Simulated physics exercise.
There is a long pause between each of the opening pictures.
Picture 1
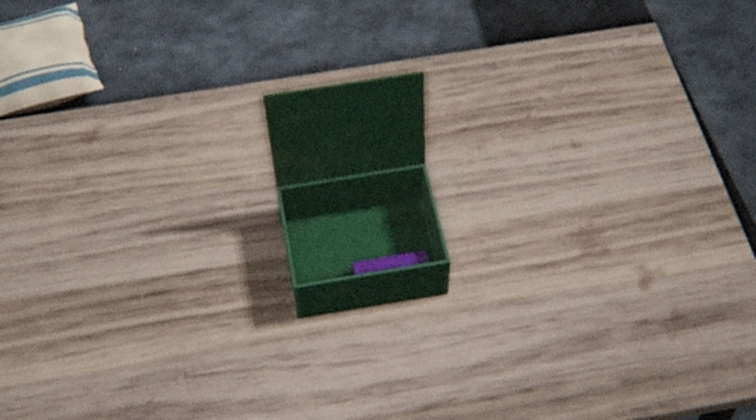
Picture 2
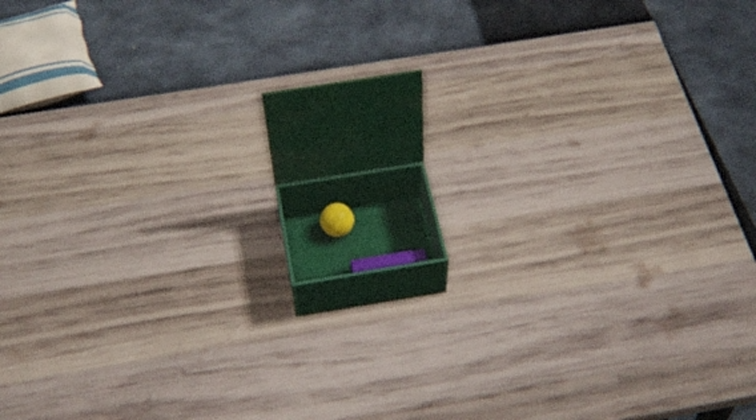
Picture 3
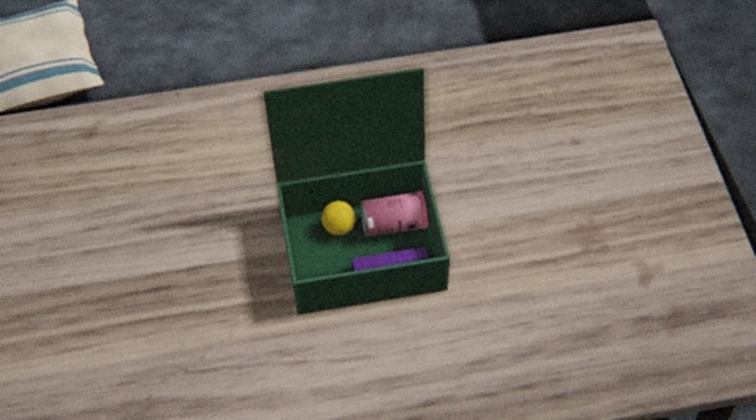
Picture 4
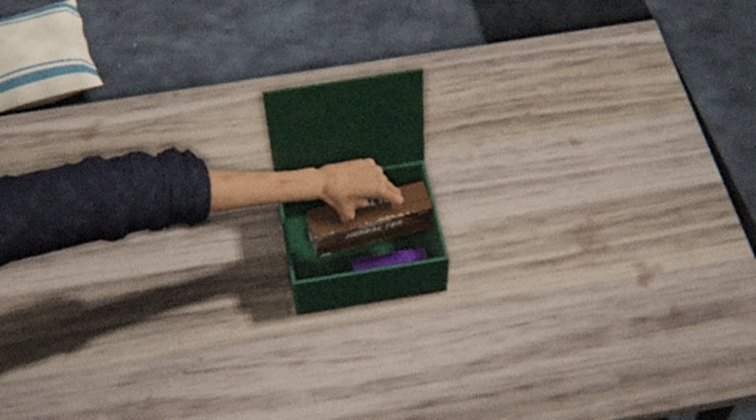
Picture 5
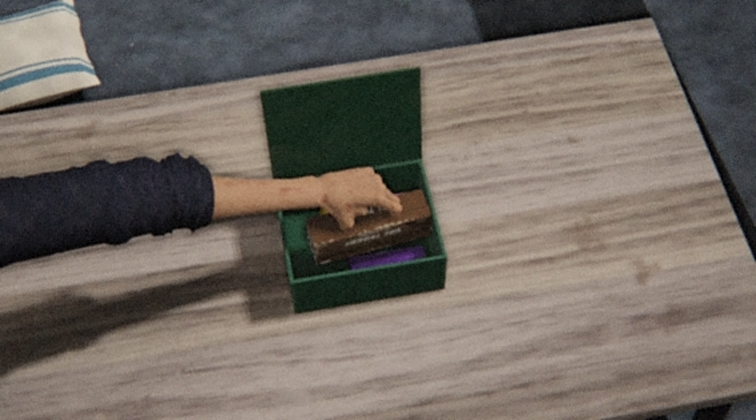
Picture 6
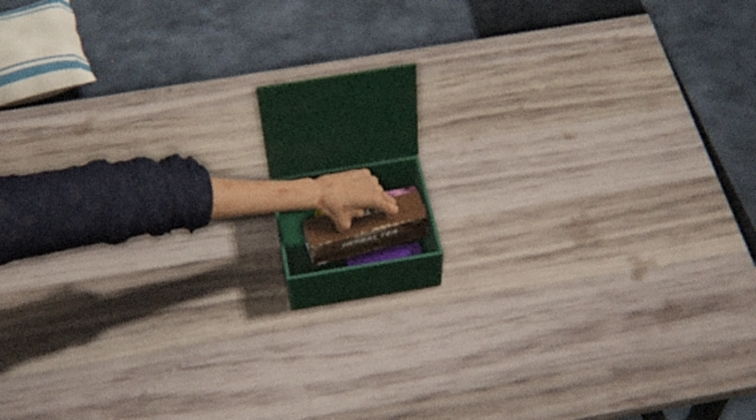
A hand lowering a brown carton into an open green box holding a purple item, a yellow lemon and a pink can.
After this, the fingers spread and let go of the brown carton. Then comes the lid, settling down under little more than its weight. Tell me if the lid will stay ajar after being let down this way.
It will not; it shuts.
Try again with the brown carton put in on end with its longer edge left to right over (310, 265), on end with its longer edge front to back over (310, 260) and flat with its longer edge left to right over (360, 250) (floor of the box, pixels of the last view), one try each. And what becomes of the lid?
On the first go it can't shut, on the second it can't shut, and on the third it comes down fully.
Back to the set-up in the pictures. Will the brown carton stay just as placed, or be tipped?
Simply put, the brown carton gets tilted.
Then, 0.40 s past the last view, brown carton rocked 53° from its first pose near (364, 241); purple shaker displaced a little; pink tin displaced a little.
Then, 1.30 s past the last view, lid 79° above the rim; brown carton on its side near (363, 238); purple shaker displaced a little; pink tin displaced a little.
Then, 1.70 s past the last view, lid 47° above the rim; brown carton on its side near (363, 238); purple shaker displaced a little; pink tin displaced a little.
Then, 2.00 s past the last view, lid 12° above the rim; brown carton on its side near (363, 238); purple shaker displaced a little; pink tin displaced a little.
Finally, lid shut; down or leaning hard in the box, brown carton; the other 3 still in place. Final places as the last picture's camera would see them, brown carton near (363, 238).
